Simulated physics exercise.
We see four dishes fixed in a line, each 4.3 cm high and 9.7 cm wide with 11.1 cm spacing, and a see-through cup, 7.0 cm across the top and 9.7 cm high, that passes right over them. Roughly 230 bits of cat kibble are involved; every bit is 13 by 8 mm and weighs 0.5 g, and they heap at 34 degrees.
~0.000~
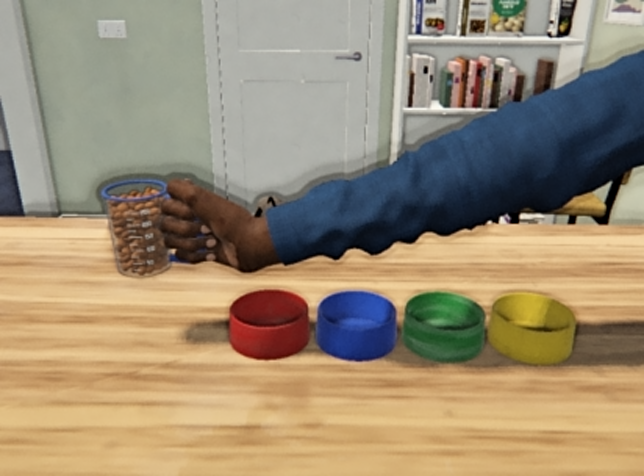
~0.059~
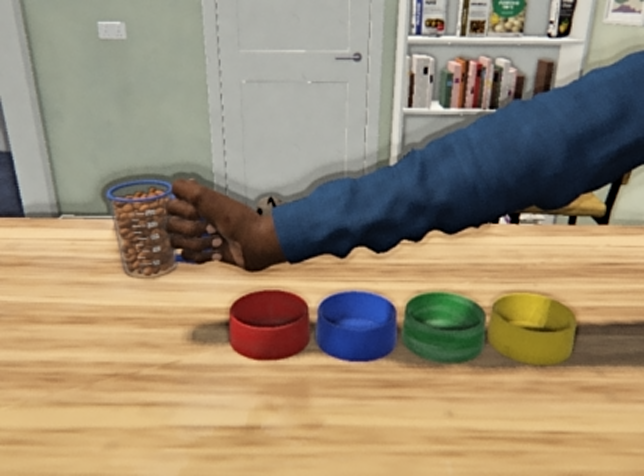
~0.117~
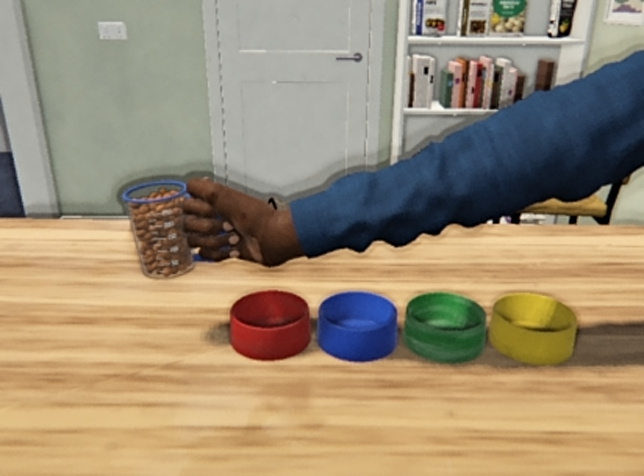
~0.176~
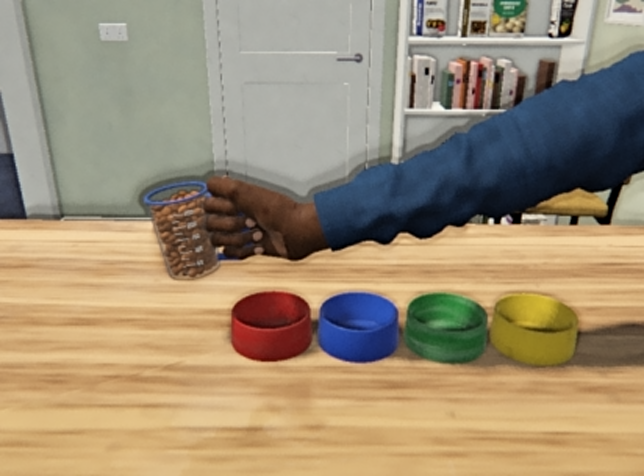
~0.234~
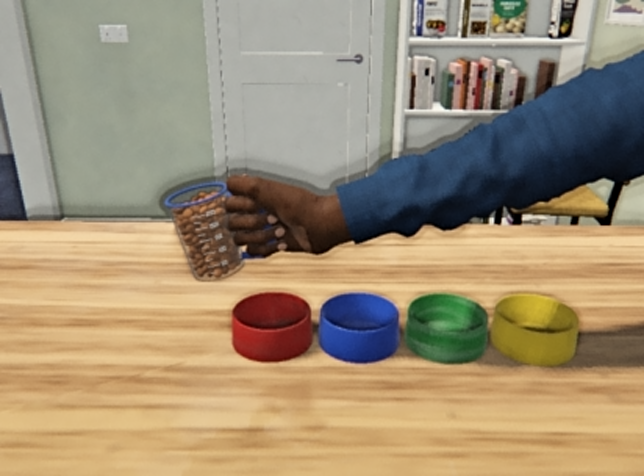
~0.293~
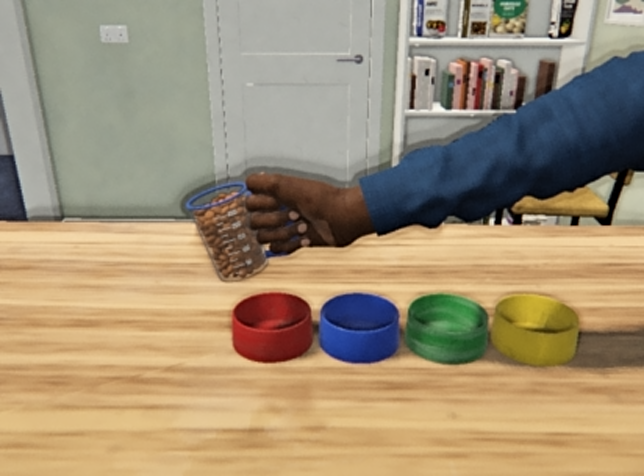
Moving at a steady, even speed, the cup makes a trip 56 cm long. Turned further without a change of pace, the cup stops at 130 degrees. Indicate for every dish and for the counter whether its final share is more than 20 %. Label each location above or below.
Labels - red: Below, blue: Below, green: Below, yellow: Above, counter: Below.
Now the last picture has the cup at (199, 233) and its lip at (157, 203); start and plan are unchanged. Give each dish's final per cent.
The red dish keeps 0, the blue one 0, the green one 10 and the yellow one 70.
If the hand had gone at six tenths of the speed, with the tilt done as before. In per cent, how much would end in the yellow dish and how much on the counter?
Shares: Yellow 60, counter 10.
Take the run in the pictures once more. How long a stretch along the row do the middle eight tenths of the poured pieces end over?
Spread: Around 6 cm.
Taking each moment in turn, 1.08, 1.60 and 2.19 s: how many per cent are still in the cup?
Approx. 100 / 90 / 0 percent.
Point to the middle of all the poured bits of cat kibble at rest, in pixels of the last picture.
I'd say roughly (541, 326).
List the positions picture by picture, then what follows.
Cup at (141, 229), tilt 0 degrees, lip at (106, 190), moved 0.0 cm; middle of the pieces at (140, 230); red dish at (269, 308); blue dish at (357, 309); green dish at (445, 311); yellow dish at (533, 312), in the first frame.
Cup at (146, 230), tilt 1 degrees, lip at (111, 191), moved 0.7 cm; middle of the pieces at (146, 230), in the second frame.
Cup at (163, 230), tilt 4 degrees, lip at (126, 193), moved 2.6 cm; middle of the pieces at (163, 231), in the third frame.
Cup at (186, 232), tilt 8 degrees, lip at (147, 197), moved 5.2 cm; middle of the pieces at (186, 232), in the fourth frame.
Cup at (208, 233), tilt 12 degrees, lip at (168, 200), moved 7.8 cm; middle of the pieces at (208, 233), in the fifth frame.
Cup at (231, 233), tilt 16 degrees, lip at (189, 204), moved 10.5 cm; middle of the pieces at (231, 234); red dish at (272, 311); blue dish at (360, 312); green dish at (448, 313); yellow dish at (537, 313). The cup turns about 70 degrees a second and travels 45 cm a second, in the sixth frame.
After 1.08 s, tilt 69 degrees; cup holds 100 %.
After 1.60 s, tilt 104 degrees; cup holds 90 %, yellow 10 %.
After 2.19 s, tilt 130 degrees; cup holds 0 %, yellow 95 %.
At rest (2.8 s), red 0 %, blue 0 %, green 0 %, yellow 95 %, counter 5 %.
